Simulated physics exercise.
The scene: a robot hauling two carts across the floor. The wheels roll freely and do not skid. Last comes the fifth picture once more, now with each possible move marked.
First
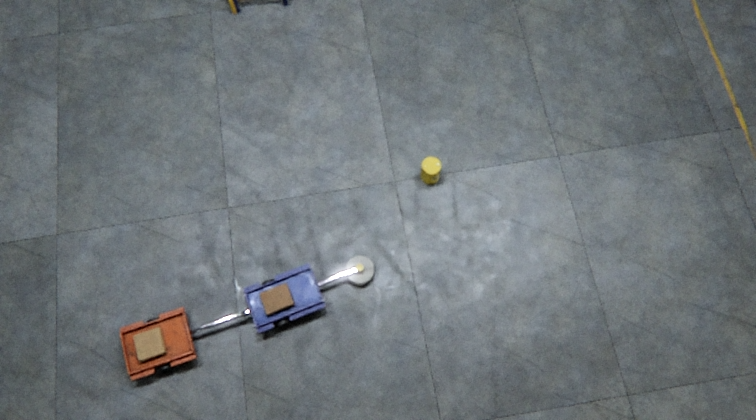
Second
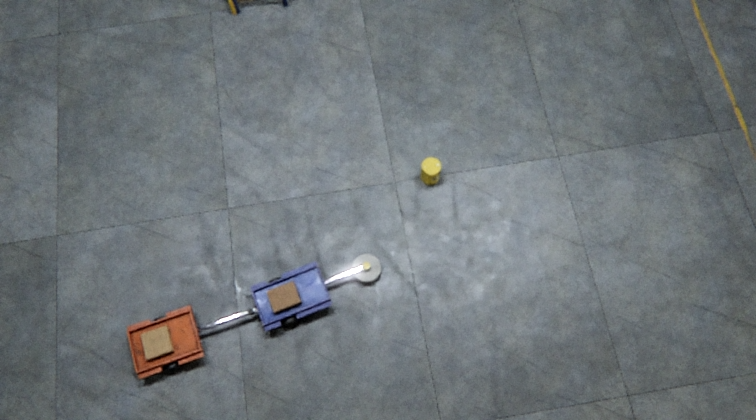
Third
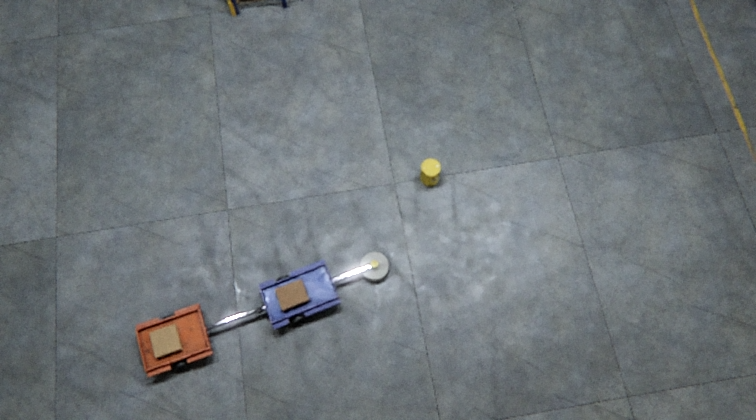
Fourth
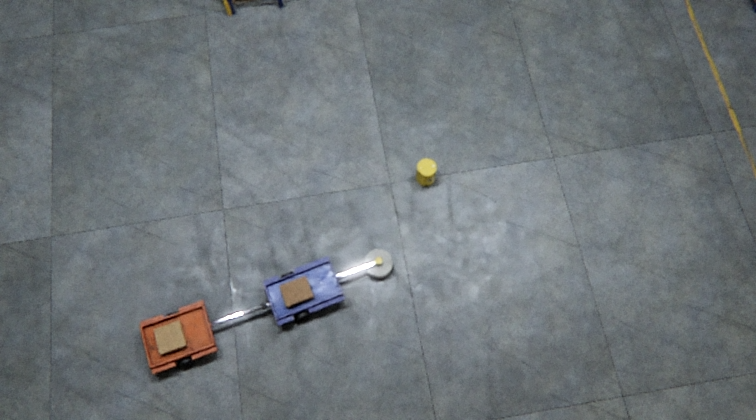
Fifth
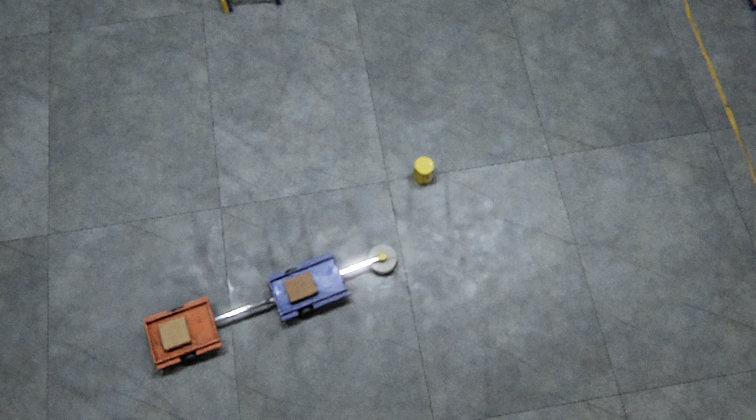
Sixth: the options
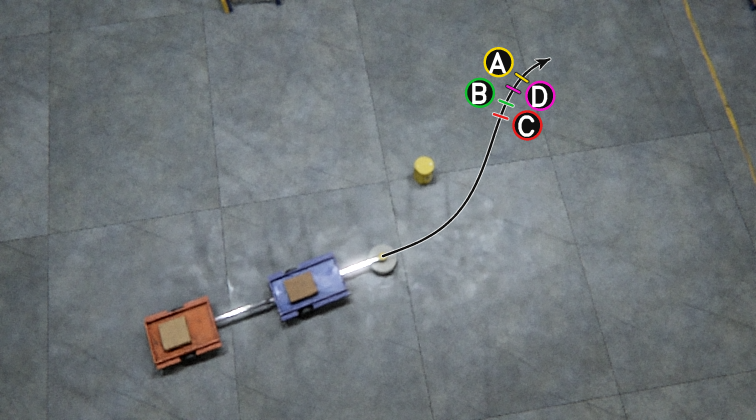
On a grey tiled floor seen from above, a small round white robot is linked to a blue cart, with an orange cart behind it, each carrying a brown block. The robot slowly pulls both carts a short way right and slightly upward, while a yellow keg stands ahead.
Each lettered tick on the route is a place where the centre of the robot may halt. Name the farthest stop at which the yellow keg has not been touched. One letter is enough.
It should halt at A.
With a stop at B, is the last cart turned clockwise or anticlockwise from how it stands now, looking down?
Anticlockwise.
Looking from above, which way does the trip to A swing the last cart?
Anticlockwise.
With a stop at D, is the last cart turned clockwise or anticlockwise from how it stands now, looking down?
Anticlockwise.
On the copy, A at (522, 78); B at (506, 103); C at (501, 116); D at (513, 89); the route from (383, 256) via (485, 163) to (549, 59).
On A. First, robot (459, 213), last cart (275, 298).
Then, robot (493, 139), last cart (356, 263).
Finally, robot (520, 82), last cart (414, 218); nothing has been touched.
By contrast, B is safe but short; C is safe but short; D is safe but short.
